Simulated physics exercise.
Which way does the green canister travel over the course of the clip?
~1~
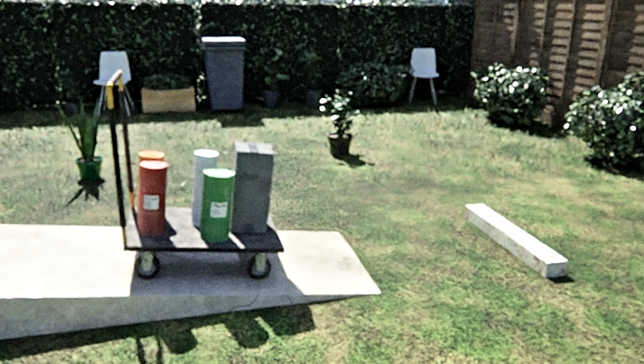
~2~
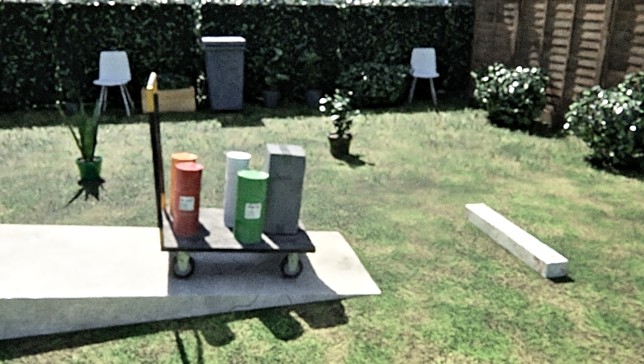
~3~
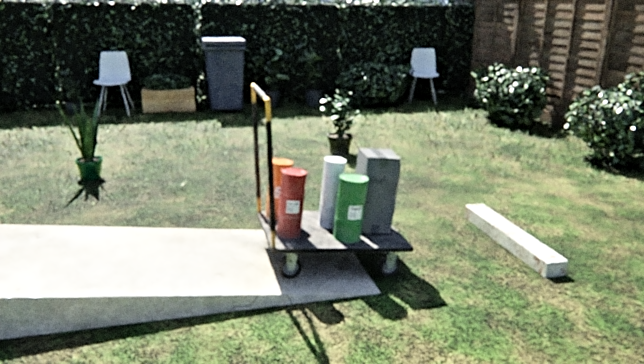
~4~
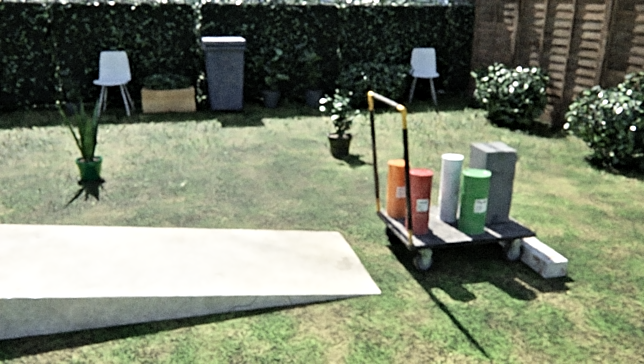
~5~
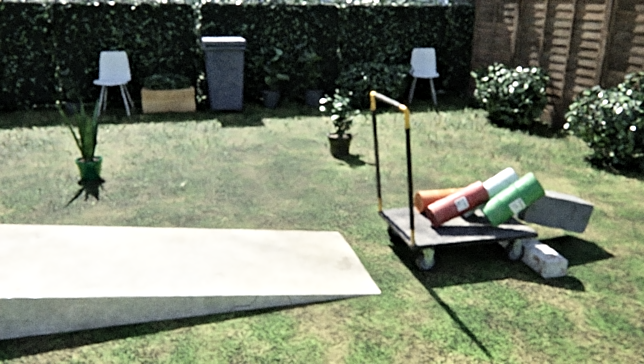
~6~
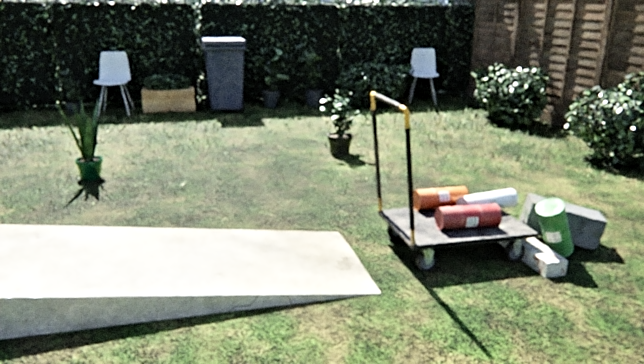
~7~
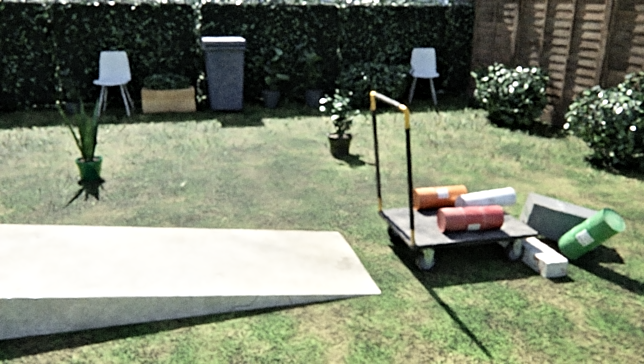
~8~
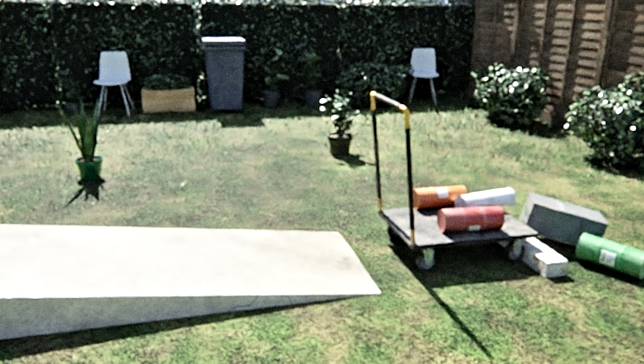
The green canister moves to the right, first riding on the trolley and then going over its front edge onto the grass.
